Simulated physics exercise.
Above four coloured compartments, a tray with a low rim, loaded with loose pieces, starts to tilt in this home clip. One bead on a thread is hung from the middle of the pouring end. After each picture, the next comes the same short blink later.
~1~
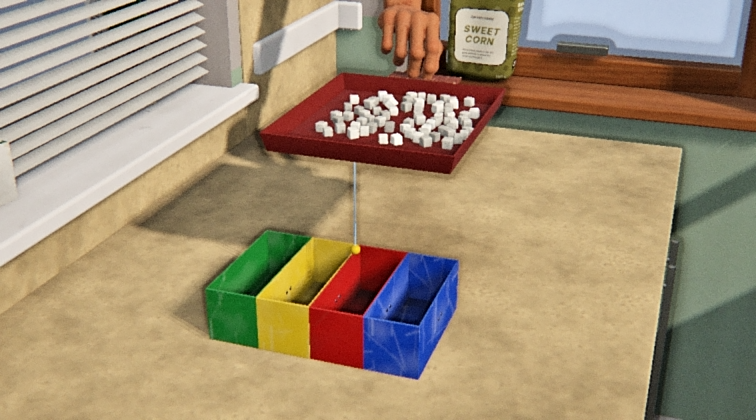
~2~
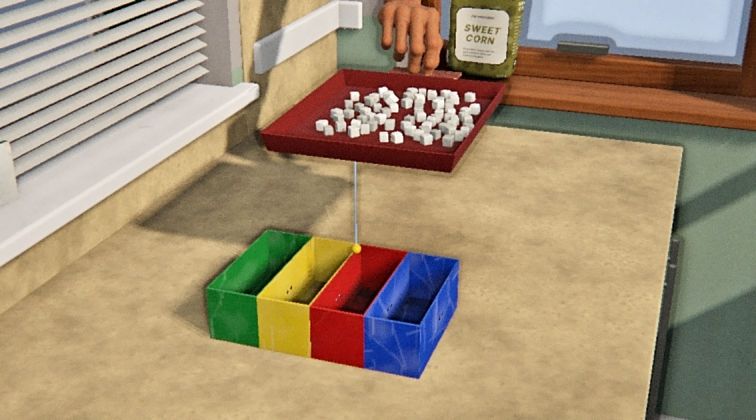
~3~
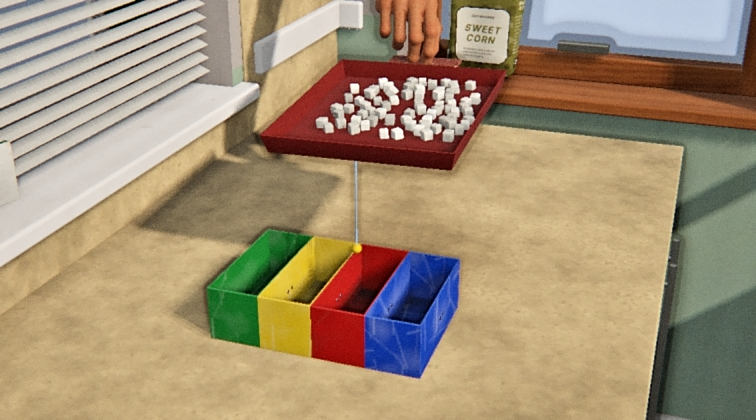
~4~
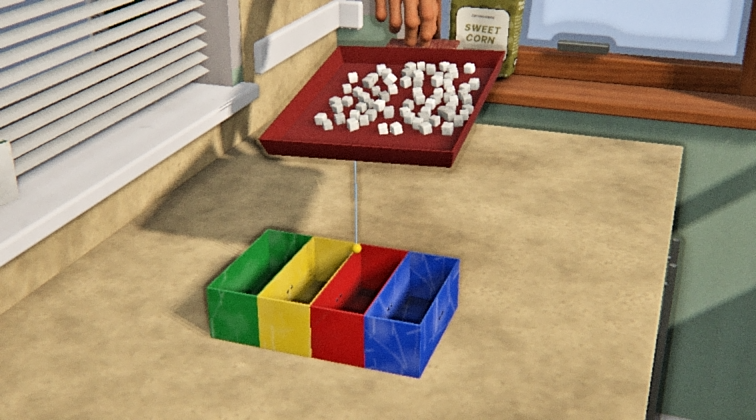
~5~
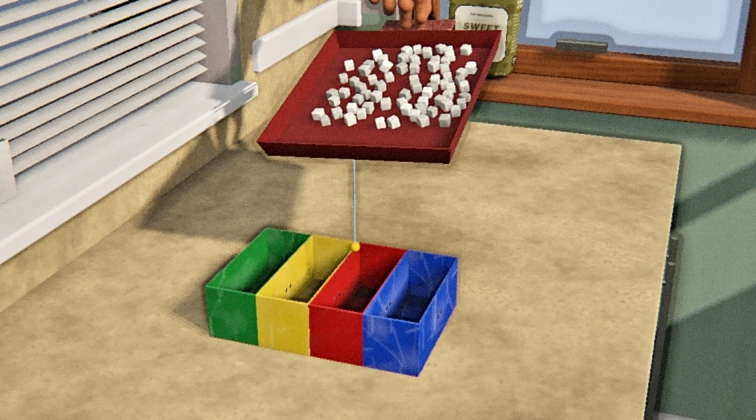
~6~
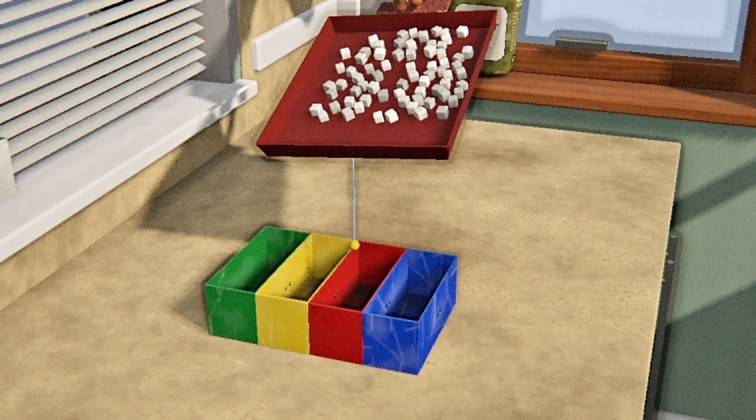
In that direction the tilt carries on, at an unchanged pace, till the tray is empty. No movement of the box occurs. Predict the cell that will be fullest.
I would say the green cell.
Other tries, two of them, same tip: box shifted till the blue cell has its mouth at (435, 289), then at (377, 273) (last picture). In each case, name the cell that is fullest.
Try one: That green cell; try two: The cell in yellow.
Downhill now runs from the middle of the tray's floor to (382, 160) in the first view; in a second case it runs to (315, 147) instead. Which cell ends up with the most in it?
The first try: Blue. The second: That green cell.
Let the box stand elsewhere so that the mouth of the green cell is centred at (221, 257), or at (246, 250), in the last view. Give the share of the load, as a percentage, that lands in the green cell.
10, then 30 %.
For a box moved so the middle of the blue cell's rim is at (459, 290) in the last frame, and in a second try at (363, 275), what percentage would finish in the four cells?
Well, you'd get about 50 per cent and then about 100 per cent.
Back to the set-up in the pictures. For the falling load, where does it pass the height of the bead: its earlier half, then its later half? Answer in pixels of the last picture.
Close to (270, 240), then close to (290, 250).
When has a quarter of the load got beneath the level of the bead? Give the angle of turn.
Around 90 degrees of turn.
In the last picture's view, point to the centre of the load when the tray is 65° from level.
Its middle sits at about pixel (322, 142).
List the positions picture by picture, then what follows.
In the first frame, corners of the pouring end near (266, 131) and (450, 154), level; middle of the load near (420, 120), sugar cubes; bead on its thread near (355, 249); green cell near (232, 313); yellow cell near (283, 323); red cell near (336, 333); blue cell near (391, 343).
In the second frame, corners of the pouring end near (267, 132) and (451, 153), level; middle of the load near (421, 117).
In the third frame, corners of the pouring end near (267, 133) and (450, 151), tipped barely, lowest at the left corner; middle of the load near (421, 109).
In the fourth frame, corners of the pouring end near (265, 137) and (449, 149), tipped a little, lowest at the left corner; middle of the load near (419, 99).
In the fifth frame, corners of the pouring end near (263, 139) and (446, 146), tipped clearly, lowest at the left corner; middle of the load near (416, 87).
In the sixth frame, corners of the pouring end near (262, 141) and (444, 143), tipped clearly, lowest at the left corner; middle of the load near (413, 76); green cell near (232, 309); yellow cell near (283, 319); red cell near (336, 329); blue cell near (390, 339).
Shortly afterwards, tray tipped steeply; all but a few on the tray; a little falling or outside the box.
Next, tray tipped past a quarter turn; near two thirds on the tray; near a quarter in the green cell; a little in the yellow cell; only a few in the red cell; a little falling or outside the box.
Some moments later, tray tipped past a quarter turn; near half in the green cell; near a third in the yellow cell; a little in the red cell; only a few falling or outside the box.
In the end, tray tipped past a quarter turn; near half in the green cell; near a third in the yellow cell; a little in the red cell; none at all in the blue cell; only a few outside the box.
